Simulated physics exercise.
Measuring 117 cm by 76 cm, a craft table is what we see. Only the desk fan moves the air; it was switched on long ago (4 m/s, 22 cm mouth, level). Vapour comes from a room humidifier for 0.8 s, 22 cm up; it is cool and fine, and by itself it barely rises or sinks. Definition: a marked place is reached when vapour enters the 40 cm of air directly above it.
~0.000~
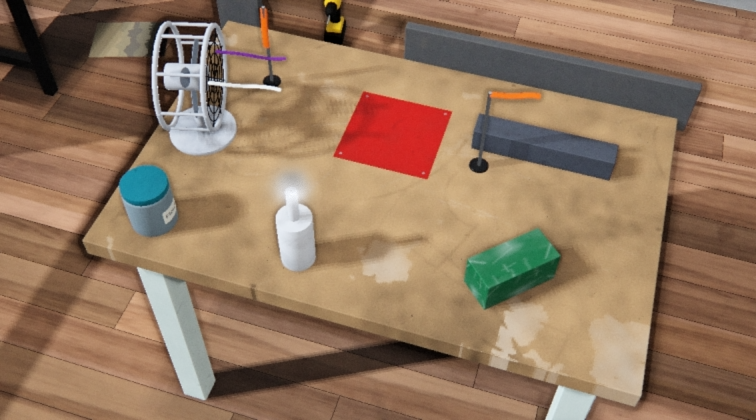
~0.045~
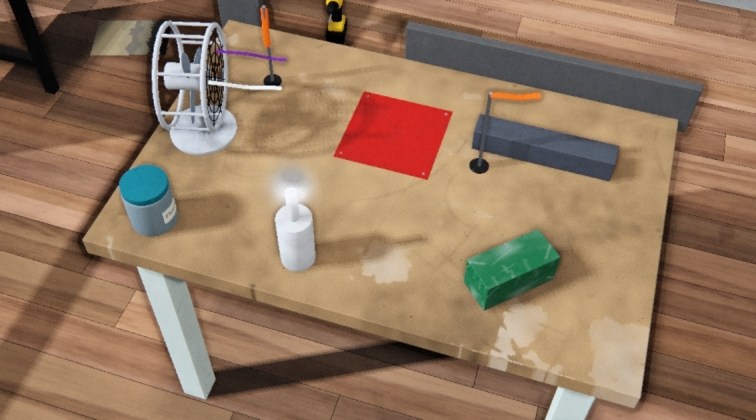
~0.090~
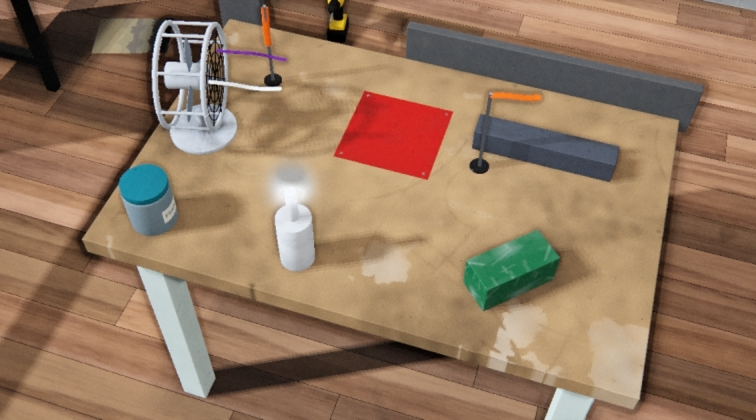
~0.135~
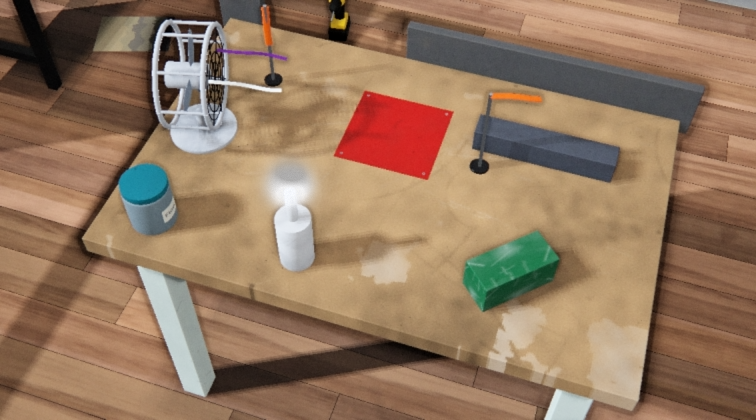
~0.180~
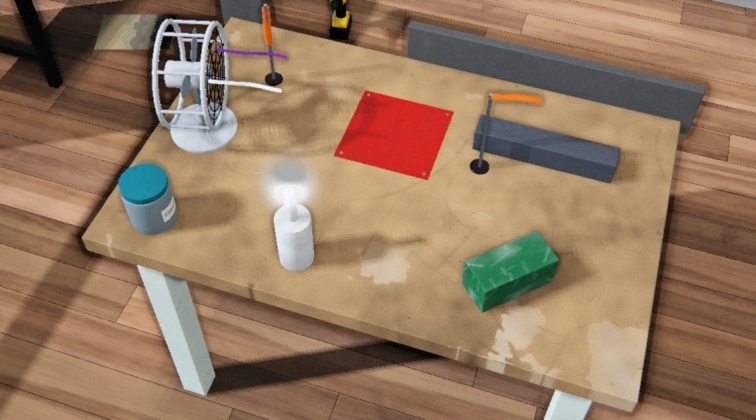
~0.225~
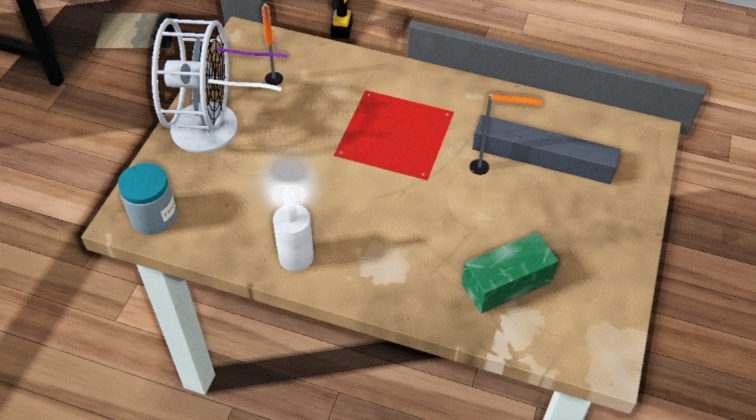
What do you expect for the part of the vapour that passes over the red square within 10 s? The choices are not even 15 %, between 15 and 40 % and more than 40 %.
I'd say above 40 % gets across that spot.
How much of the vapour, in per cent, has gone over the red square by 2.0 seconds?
Share: Around 50 percent.
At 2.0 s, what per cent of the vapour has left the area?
About 30 %.
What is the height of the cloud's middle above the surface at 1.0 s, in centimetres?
Somewhere near 18 cm high.
By 1.0 s we count, 0 % has passed over the red square, with 100 % still about or yet to come, and the middle of the rest is near (282, 165).
By 2.0 s we count, 54 % has passed over the red square, with 69 % still about or yet to come, and the middle of the rest is near (508, 177).
By 4.0 s we count, 65 % has passed over the red square, with 2 % still about or yet to come.
By 10.0 s we count, 65 % has passed over the red square, with 0 % still about or yet to come.
